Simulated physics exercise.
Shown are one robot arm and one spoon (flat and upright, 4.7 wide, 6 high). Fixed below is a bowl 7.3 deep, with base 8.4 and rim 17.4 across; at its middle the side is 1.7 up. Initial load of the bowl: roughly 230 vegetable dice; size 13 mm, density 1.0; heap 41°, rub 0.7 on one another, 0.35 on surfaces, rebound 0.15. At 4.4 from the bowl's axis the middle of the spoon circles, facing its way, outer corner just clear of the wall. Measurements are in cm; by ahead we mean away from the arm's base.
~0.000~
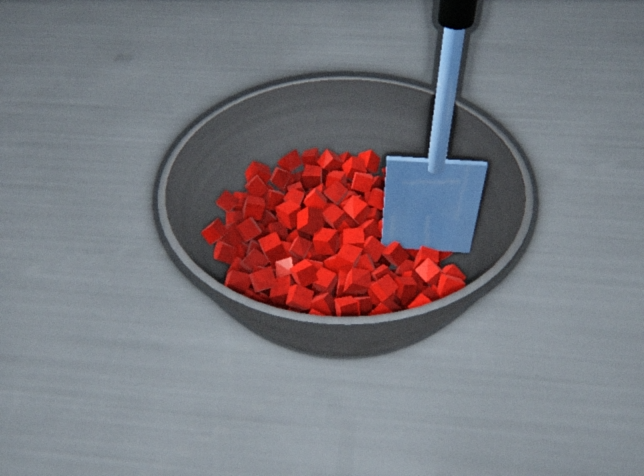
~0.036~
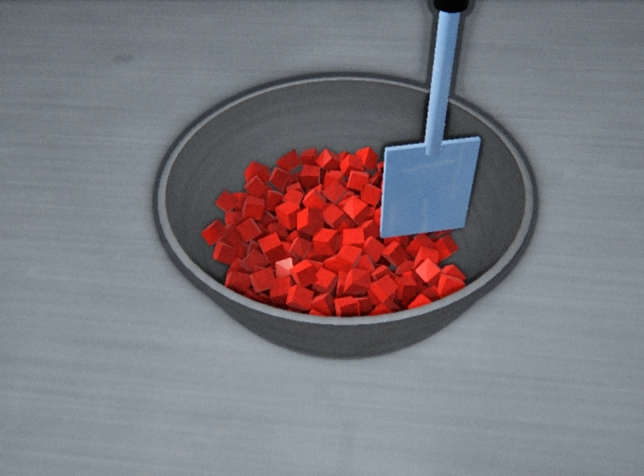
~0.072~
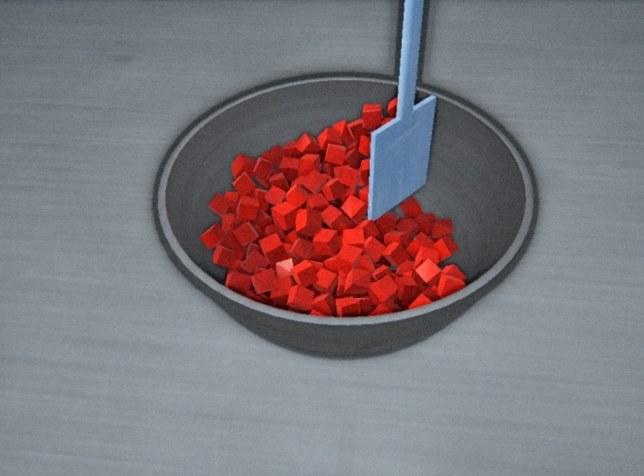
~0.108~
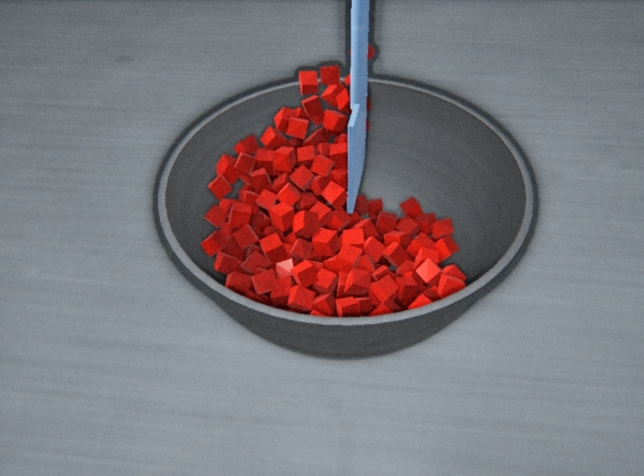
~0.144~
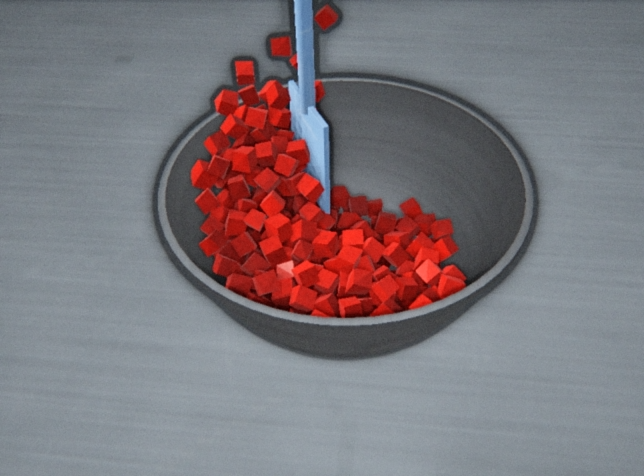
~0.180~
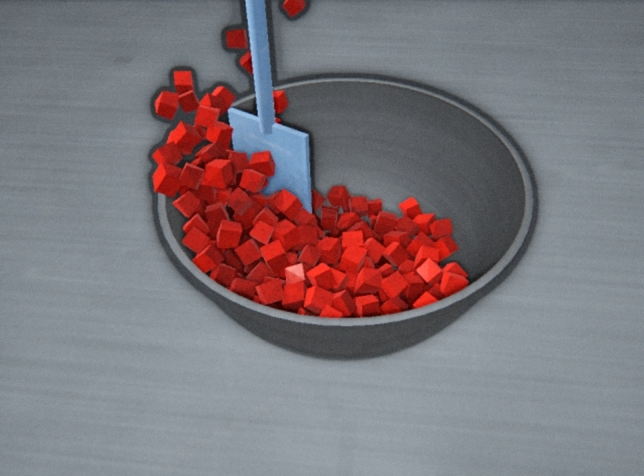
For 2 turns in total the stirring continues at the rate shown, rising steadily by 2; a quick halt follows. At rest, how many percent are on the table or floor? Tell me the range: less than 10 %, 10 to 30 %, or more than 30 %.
It falls in the range more than 30 %.
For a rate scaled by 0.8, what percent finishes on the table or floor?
I'd put it near 30 %.
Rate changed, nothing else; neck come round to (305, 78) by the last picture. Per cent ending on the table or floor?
Around 35 in a hundred.
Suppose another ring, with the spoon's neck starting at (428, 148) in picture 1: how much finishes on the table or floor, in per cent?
Close to 45 in a hundred.
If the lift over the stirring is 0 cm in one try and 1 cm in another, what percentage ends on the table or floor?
That gives about 50 per cent and 45 per cent, in order.
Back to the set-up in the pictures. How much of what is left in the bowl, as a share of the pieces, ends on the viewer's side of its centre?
About 45 per cent.
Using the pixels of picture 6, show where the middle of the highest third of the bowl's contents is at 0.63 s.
In the last picture it sits around (284, 299).
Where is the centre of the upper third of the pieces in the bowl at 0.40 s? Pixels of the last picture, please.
I'd point to somewhere close to (430, 152).
After 0.40 s, 14° round, highest piece 9 above the table; 175 in the bowl, 29 on the table or floor, 30 in flight or on the tool.
After 0.63 s, 232° round, highest piece 8 above the table; 145 in the bowl, 79 on the table or floor, 10 in flight or on the tool.
After 0.94 s, 0° round, highest piece 5 above the table; 138 in the bowl, 96 on the table or floor.
After 1.64 s, 0° round, highest piece 5 above the table; 138 in the bowl, 96 on the table or floor.
At rest, 138 in the bowl, 96 on the table or floor. That is 41 % on the table or floor.
